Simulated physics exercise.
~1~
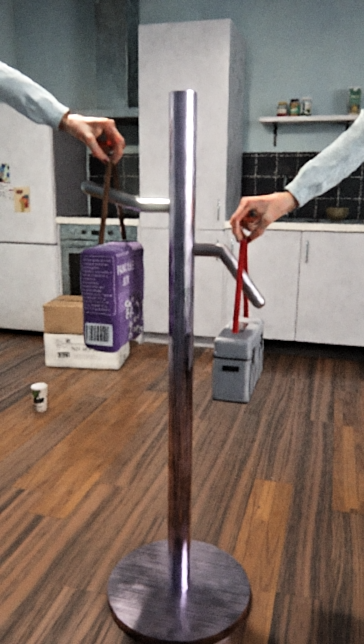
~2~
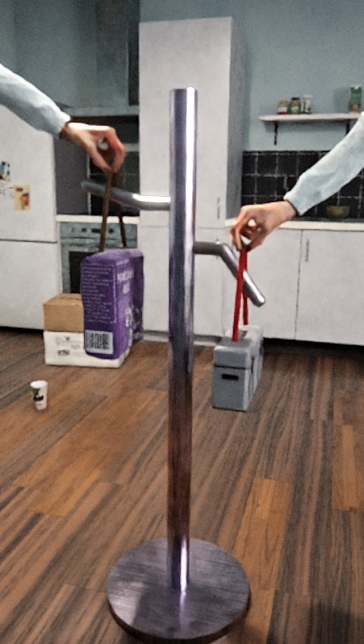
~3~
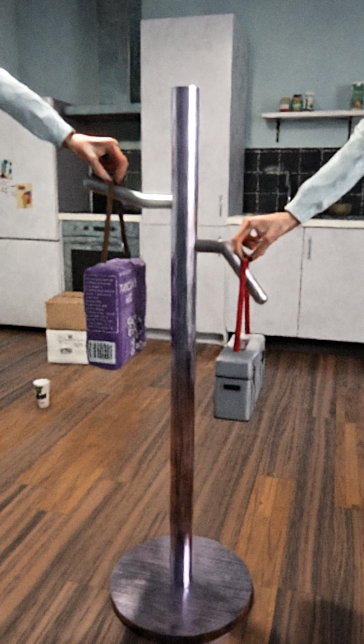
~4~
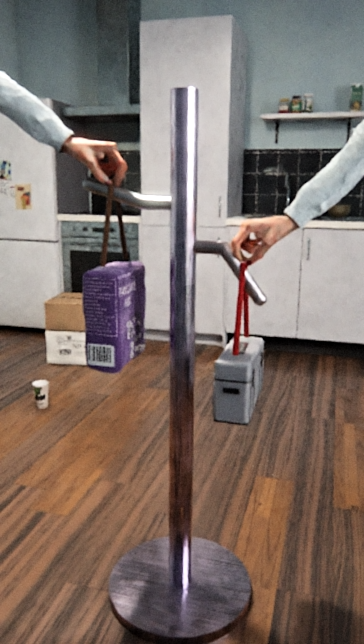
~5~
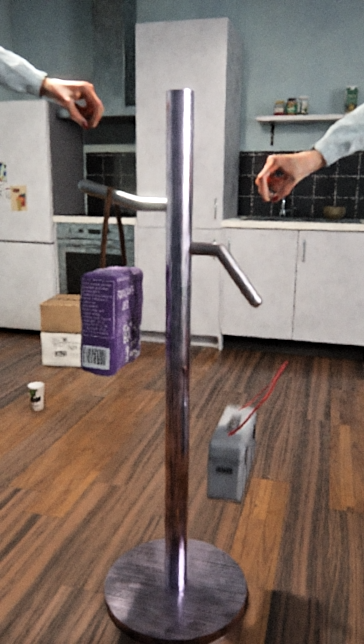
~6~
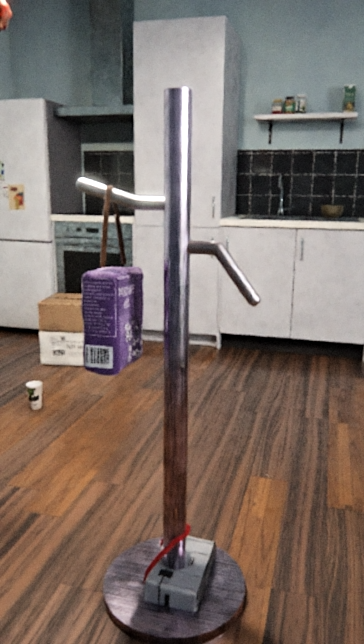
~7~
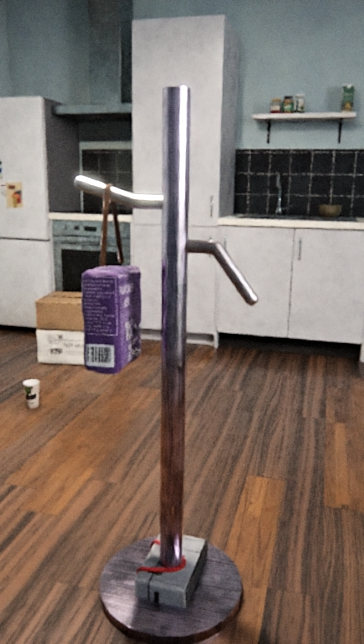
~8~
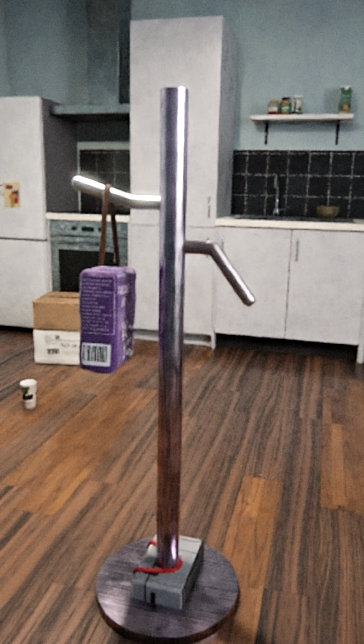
We see two hands lower a purple sack and a grey case by their loops onto the pegs of a metal stand, then let go; the sack stays hanging on the left, while the case slips off the right peg and ends on its side on the stand's round base.
